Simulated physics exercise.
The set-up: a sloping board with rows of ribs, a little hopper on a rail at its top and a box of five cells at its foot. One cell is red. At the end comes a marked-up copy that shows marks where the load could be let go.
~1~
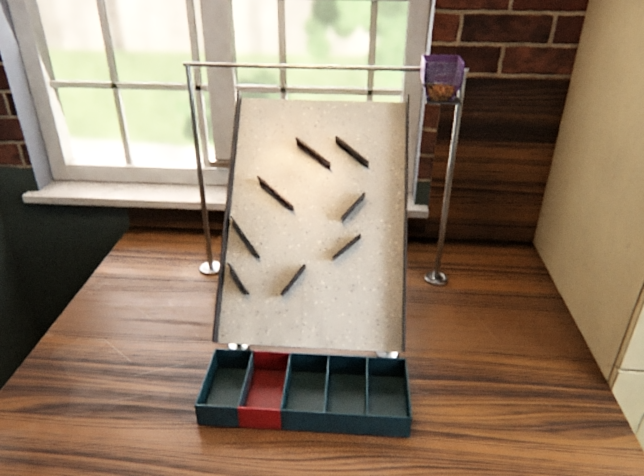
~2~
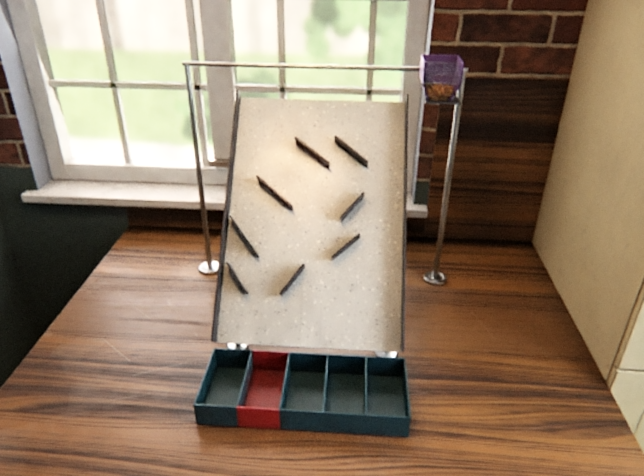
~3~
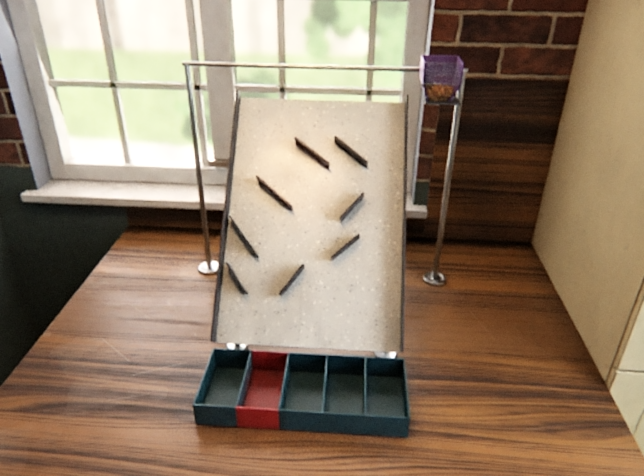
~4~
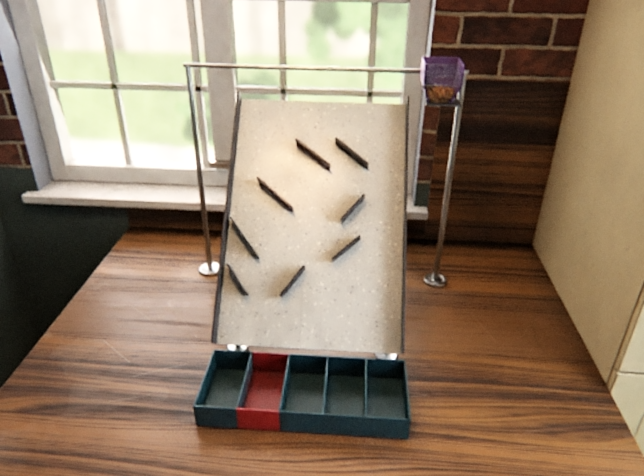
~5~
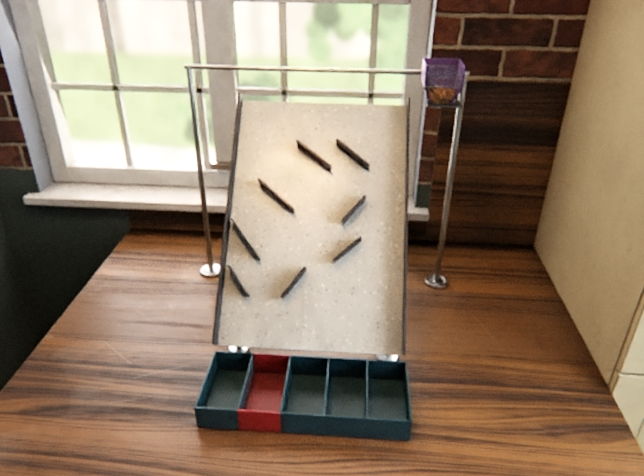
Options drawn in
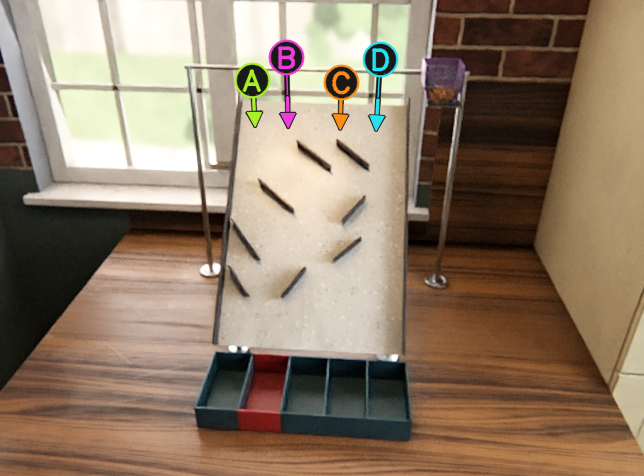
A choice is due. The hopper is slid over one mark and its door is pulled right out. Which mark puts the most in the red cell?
A.
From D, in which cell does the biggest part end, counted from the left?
The fifth from the left.
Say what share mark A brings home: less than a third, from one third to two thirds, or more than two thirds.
From one third to two thirds.
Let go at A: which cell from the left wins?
The second from the left.
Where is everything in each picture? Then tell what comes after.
Hopper at (439, 90), roasted chickpeas, door shut, in the first picture.
Ribs (295, 137) to (329, 163), (335, 135) to (368, 162), (256, 175) to (292, 206), in the second picture.
Ribs (340, 218) to (363, 193), (229, 216) to (256, 254), (332, 257) to (359, 234), in the third picture.
Ribs (227, 264) to (245, 293), (280, 295) to (304, 265), in the fourth picture.
Red cell at (259, 420), number 2 of 5 from the left, in the fifth picture.
On the marked copy, mark A meets the board at (254, 121); mark B meets the board at (288, 122); mark C meets the board at (340, 124); mark D meets the board at (376, 125).
If A is chosen, about half in the red cell, about half in other cells, a stray few held on the board, a stray few outside the box.
If B is chosen, a small part in the red cell, nearly all in other cells, a stray few outside the box.
If C is chosen, a small part in the red cell, most in other cells, a stray few outside the box.
If D is chosen, none in the red cell, nearly all in other cells, a small part outside the box.
